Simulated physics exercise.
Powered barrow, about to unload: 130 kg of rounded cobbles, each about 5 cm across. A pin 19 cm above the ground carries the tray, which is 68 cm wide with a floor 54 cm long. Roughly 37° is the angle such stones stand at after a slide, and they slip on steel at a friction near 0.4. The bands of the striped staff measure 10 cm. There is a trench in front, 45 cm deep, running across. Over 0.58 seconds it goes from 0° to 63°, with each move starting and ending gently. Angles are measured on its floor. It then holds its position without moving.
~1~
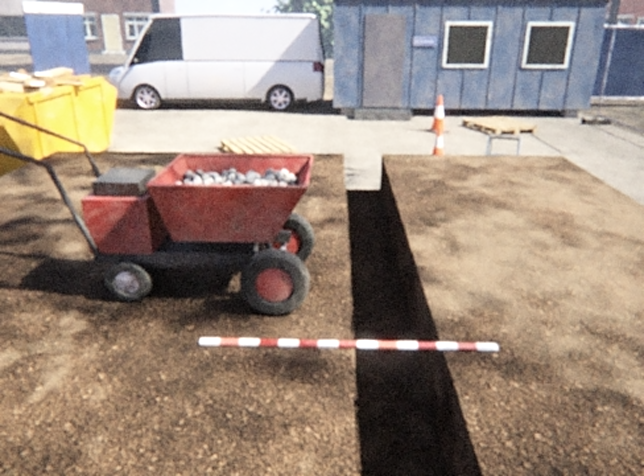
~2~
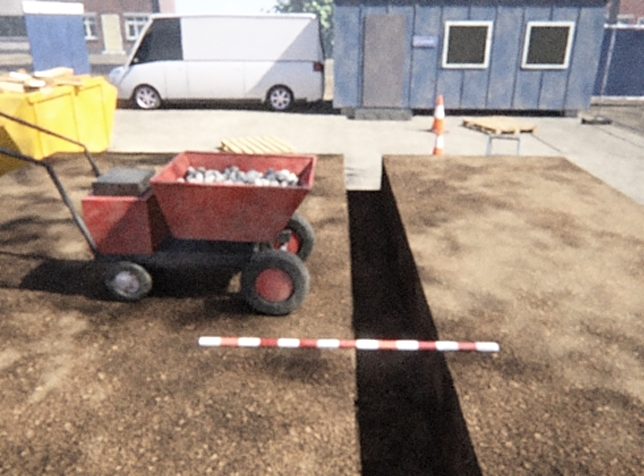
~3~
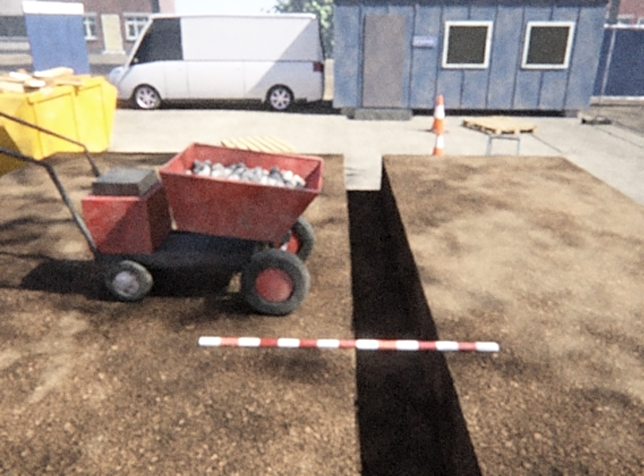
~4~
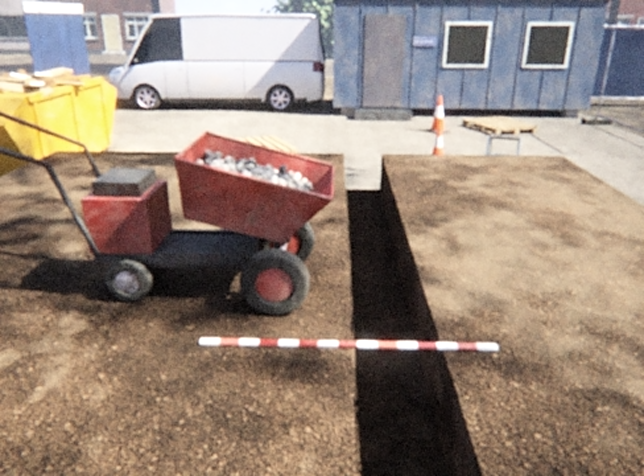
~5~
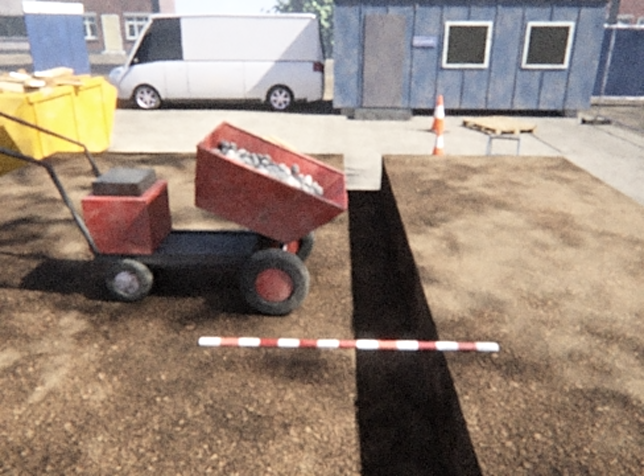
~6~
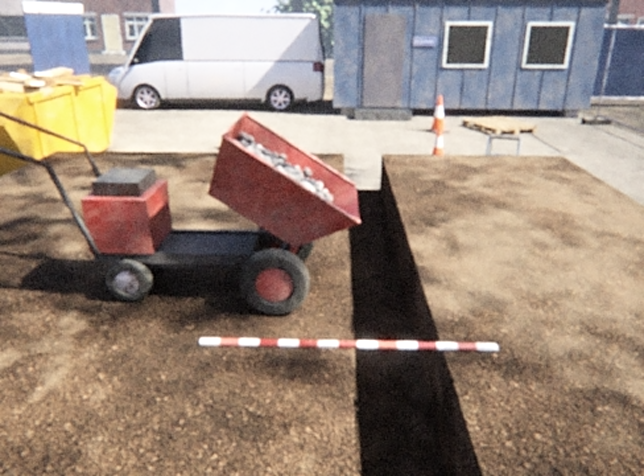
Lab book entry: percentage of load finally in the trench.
Approx. 40 percent.
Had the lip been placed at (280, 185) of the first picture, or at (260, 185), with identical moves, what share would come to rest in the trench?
Near 55 then near 65 percent.
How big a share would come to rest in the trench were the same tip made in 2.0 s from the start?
Roughly 50 per cent.
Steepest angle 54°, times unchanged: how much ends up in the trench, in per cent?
In that case some 25 per cent.
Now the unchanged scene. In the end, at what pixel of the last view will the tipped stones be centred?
(411, 344).
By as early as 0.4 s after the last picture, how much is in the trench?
Close to 10 per cent has got there by then.
Then, 0.1 s after the last picture the floor is at 53°, 100 % in the tray; the foremost stones are at (353, 235).
Then, 0.4 s after the last picture the floor is at 63°, 91 % in the tray, 9 % in the trench; the foremost stones are at (421, 276).
Then, 0.7 s after the last picture the floor is at 63°, 51 % in the tray, 26 % in the trench, 23 % past the trench; the foremost stones are at (544, 299).
Then, 2.7 s after the last picture the floor is at 63°, 36 % in the tray, 40 % in the trench, 24 % past the trench; the foremost stones are past the picture's edge.
